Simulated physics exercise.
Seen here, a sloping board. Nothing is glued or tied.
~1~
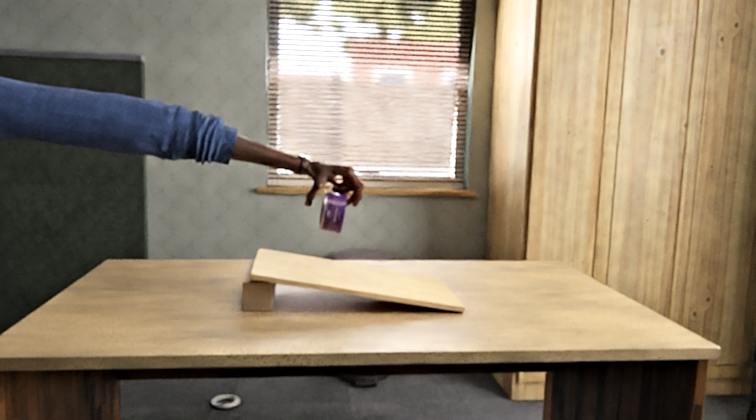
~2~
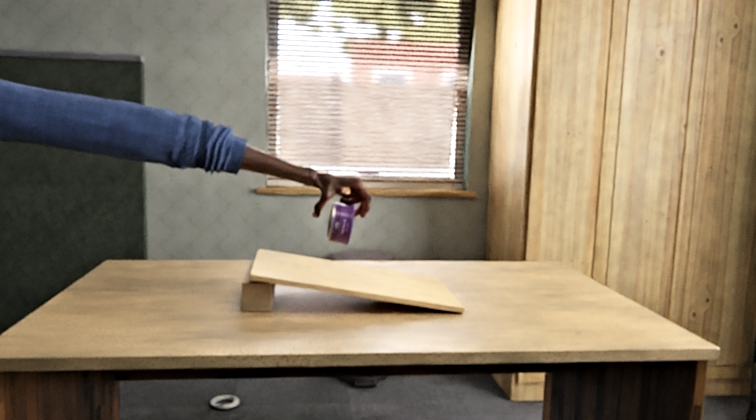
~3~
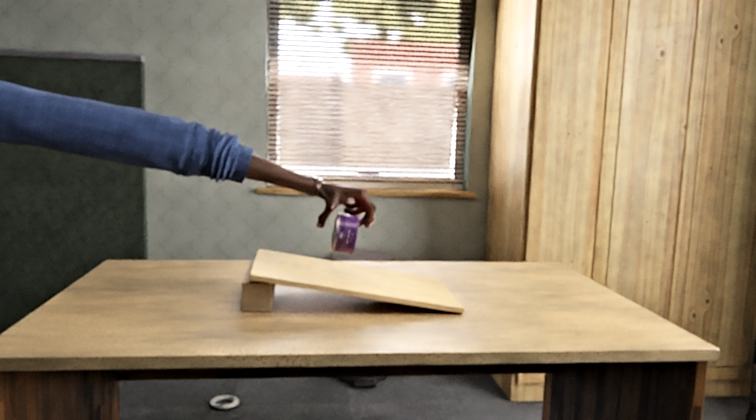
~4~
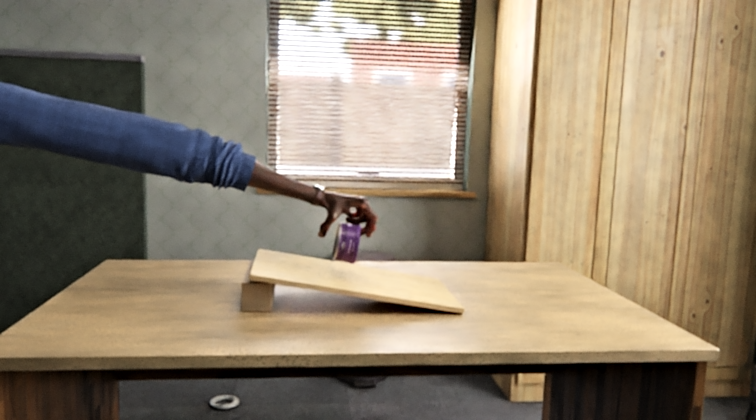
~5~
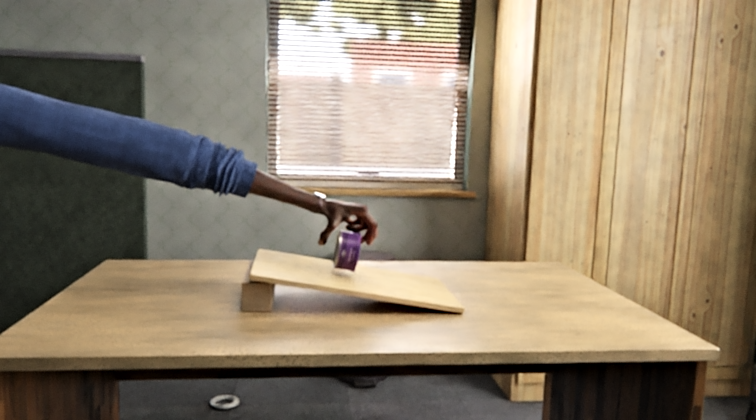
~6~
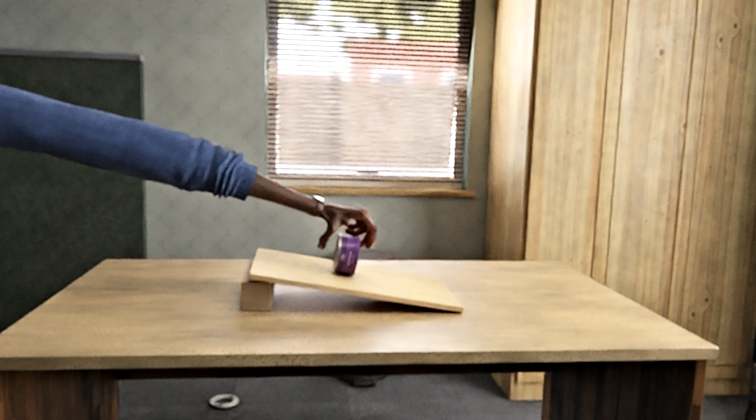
The video shows a hand reaching in from the left, lowering a purple tub toward a sloping board propped on a block atop a wooden table, then setting it on the board's surface while still holding it.
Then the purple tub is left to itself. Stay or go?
Here the purple tub stays where it is put.
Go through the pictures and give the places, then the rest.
In the first picture, still above its spot; purple tub (333, 212).
In the second picture, still above its spot; purple tub (340, 223).
In the third picture, still above its spot; purple tub (345, 234).
In the fourth picture, still above its spot; purple tub (346, 243).
In the fifth picture, still above its spot; purple tub (347, 251).
In the sixth picture, set down, still held; purple tub (346, 254).
Then, 0.20 s on from there, no change.
Then, 0.40 s on from there, purple tub resting near (346, 255).
In the end, it is unmoved. At the end, from the last picture's camera, purple tub near (346, 255). The purple tub keeps its place.
